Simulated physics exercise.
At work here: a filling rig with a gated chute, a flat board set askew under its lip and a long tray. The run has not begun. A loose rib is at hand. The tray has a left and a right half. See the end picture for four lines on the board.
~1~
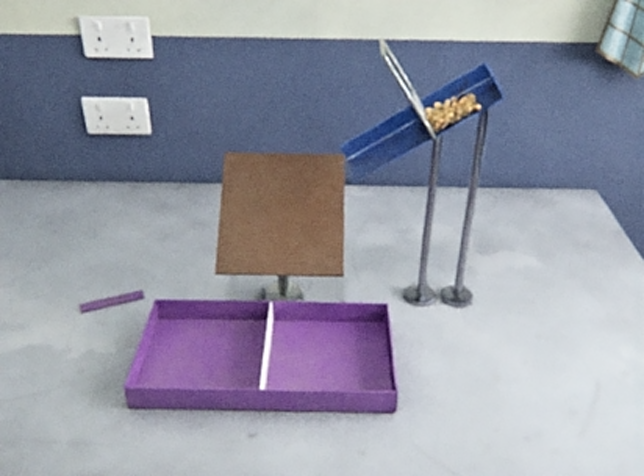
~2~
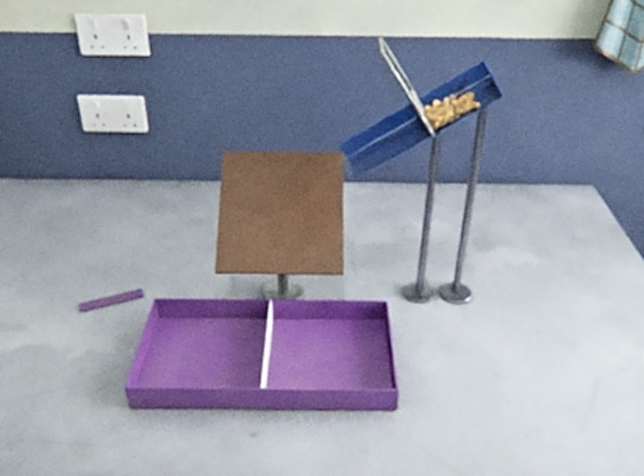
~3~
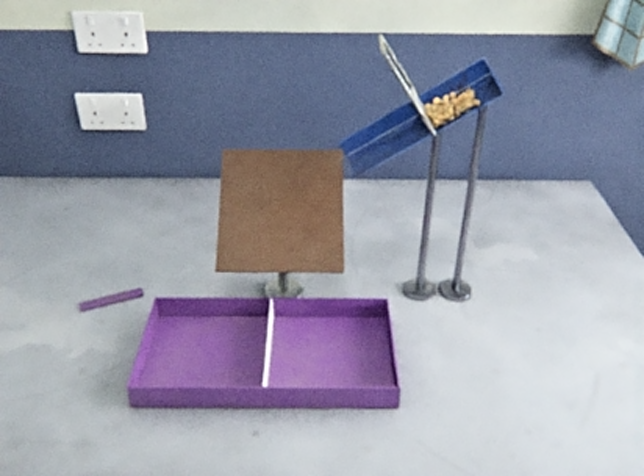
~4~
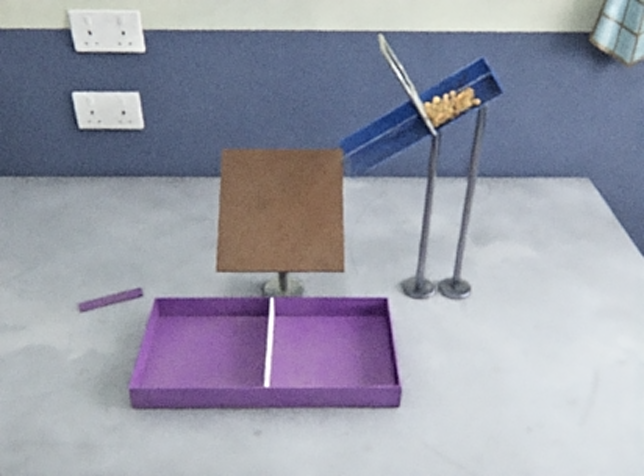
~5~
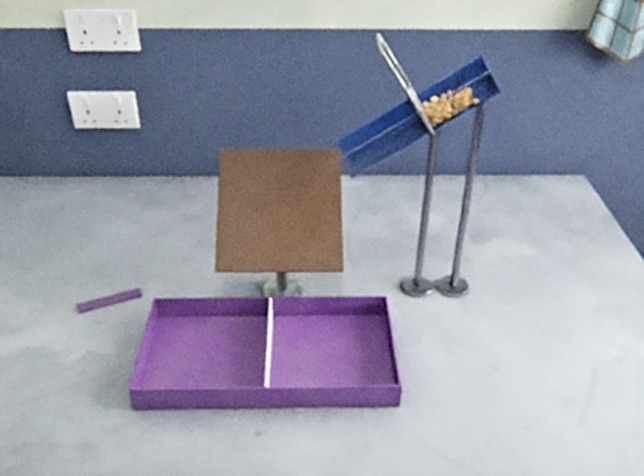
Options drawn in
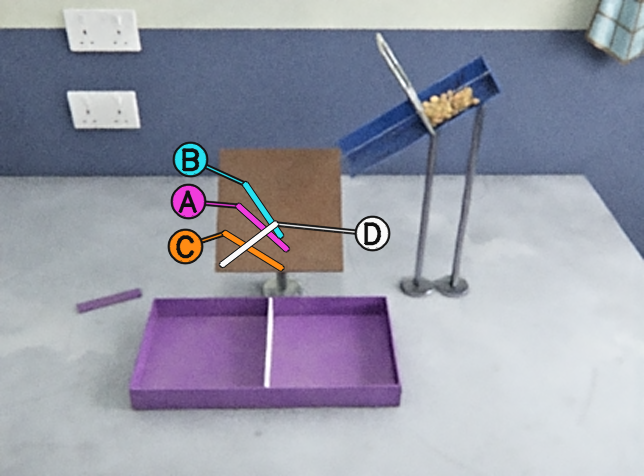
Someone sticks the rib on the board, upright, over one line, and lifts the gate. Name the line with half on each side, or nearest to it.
D beats the others.
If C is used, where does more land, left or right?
The right half.
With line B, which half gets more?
The right half.
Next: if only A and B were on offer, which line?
Here it is line B.
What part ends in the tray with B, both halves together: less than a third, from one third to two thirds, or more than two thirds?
Line B gives more than two thirds.
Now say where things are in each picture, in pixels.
Load behind the gate (447, 112), dried chickpeas; lip of the chute (353, 174), sloping gently, in the first frame.
Middle of the board (281, 210), tilted fairly steeply; middle of its low edge (279, 273); of its high edge (283, 152), in the second frame.
Front corners of the tray (128, 387) and (400, 388); front end of its middle wall (264, 387); gate still shut (416, 99), in the third frame.
Middle of the load (446, 107); lip (352, 169), in the fourth frame.
Middle of the load (444, 107); lip (350, 169), in the fifth frame.
On the marked copy, line A from (238, 206) to (286, 248); line B from (245, 184) to (280, 235); line C from (225, 233) to (280, 267); line D from (275, 224) to (222, 264).
With A, of what is caught, just a few in the left half, almost all in the right.
With B, of what is caught, about a tenth in the left half, the larger part in the right.
With C, of what is caught, just a few in the left half, almost all in the right.
With D, of what is caught, roughly a third in the left half, roughly two thirds in the right.
